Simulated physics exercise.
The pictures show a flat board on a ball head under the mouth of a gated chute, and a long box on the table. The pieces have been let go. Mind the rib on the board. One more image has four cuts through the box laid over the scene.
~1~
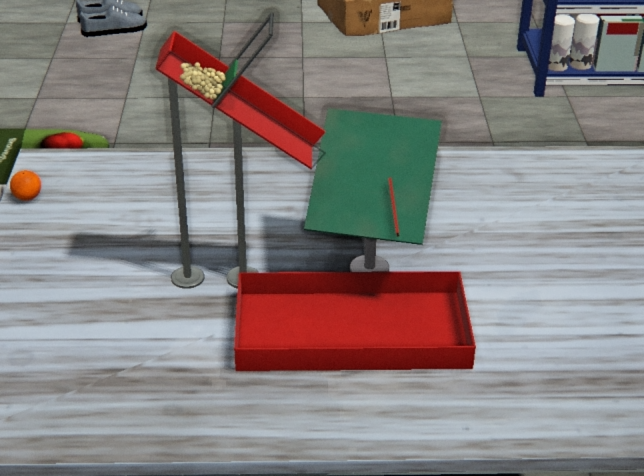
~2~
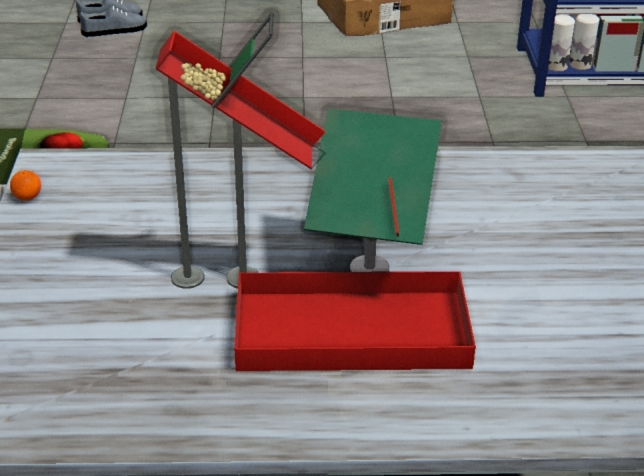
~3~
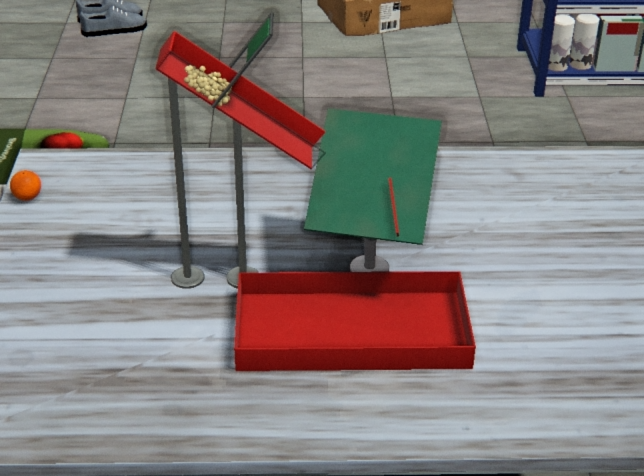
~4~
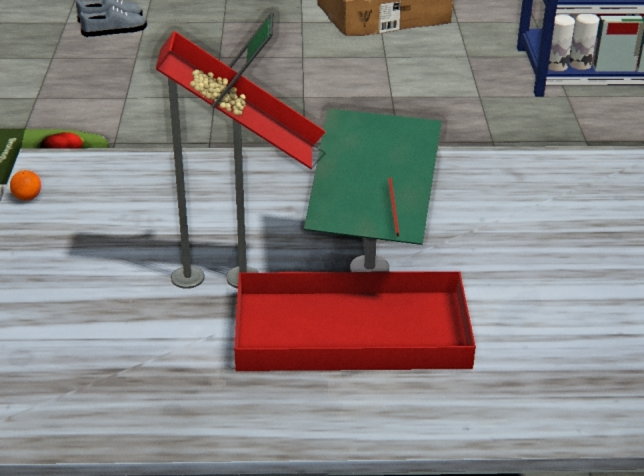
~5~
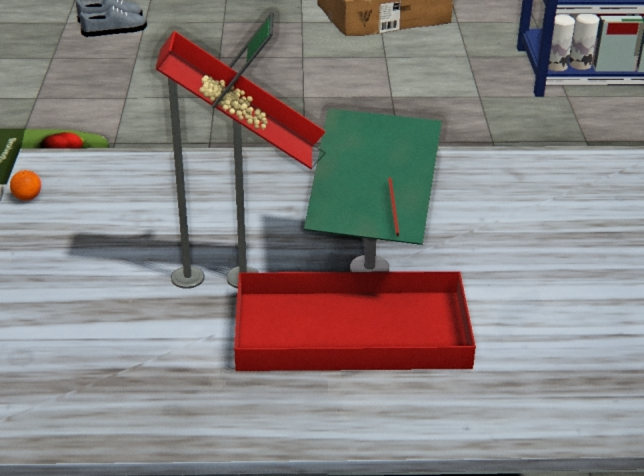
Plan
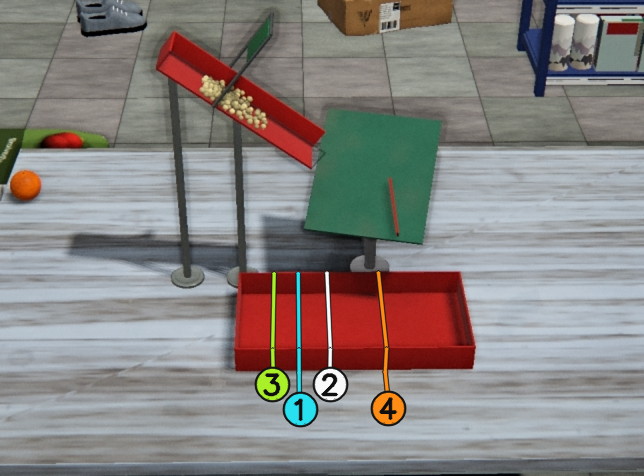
Pale soya beans sat bunched behind a gate high in a sloping red chute; the green gate slid upward, and they slid down to the right, spreading out, above a tilted green board and empty red box.
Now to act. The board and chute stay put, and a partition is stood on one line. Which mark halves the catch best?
Use line 4.
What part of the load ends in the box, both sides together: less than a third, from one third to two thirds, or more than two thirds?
More than two thirds.
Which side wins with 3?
The right side.
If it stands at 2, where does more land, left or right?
More lands on the right.
On the marked copy, line 1 crosses the front rim at (299, 348); line 2 crosses the front rim at (330, 348); line 3 crosses the front rim at (272, 349); line 4 crosses the front rim at (386, 348).
With 1, of what is caught, none on the left of the divider, all on the right.
With 2, of what is caught, a stray few on the left of the divider, nearly all on the right.
With 3, of what is caught, none on the left of the divider, all on the right.
With 4, of what is caught, about a third on the left of the divider, about two thirds on the right.
